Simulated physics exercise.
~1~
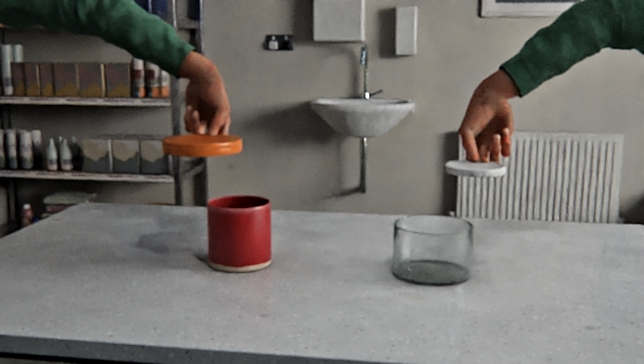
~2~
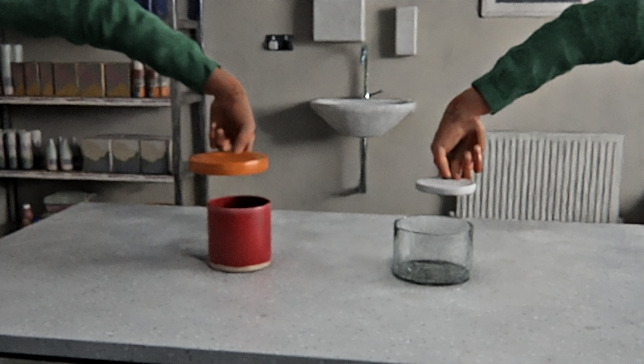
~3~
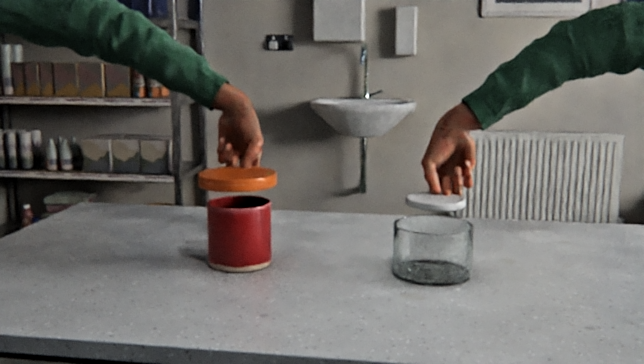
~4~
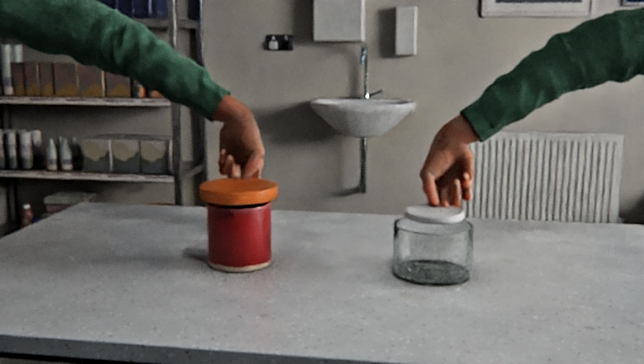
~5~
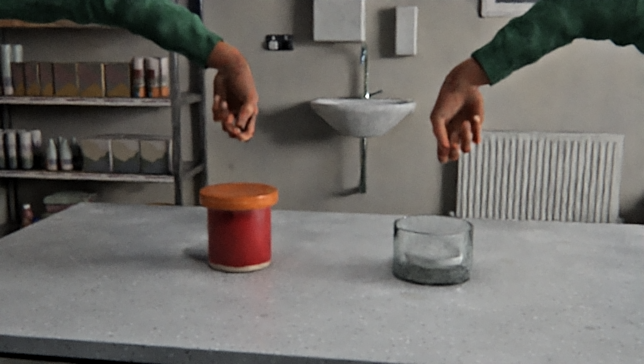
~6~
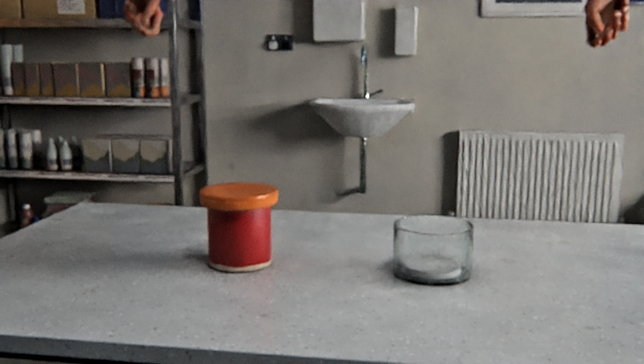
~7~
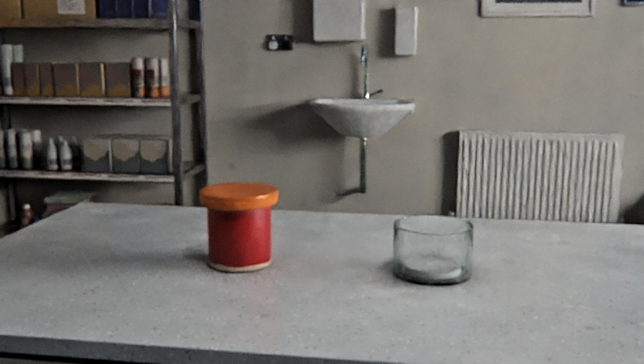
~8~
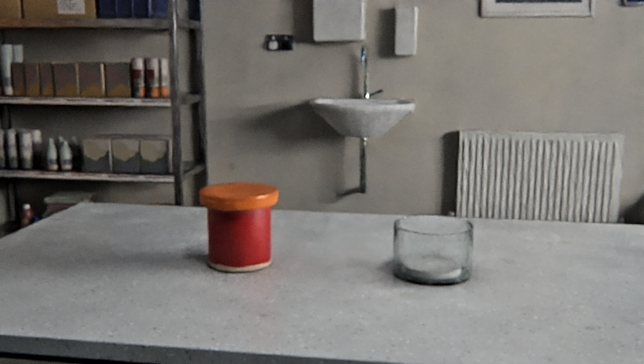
Two hands lower lids; the orange one covers the red mug, the white one drops inside the glass.
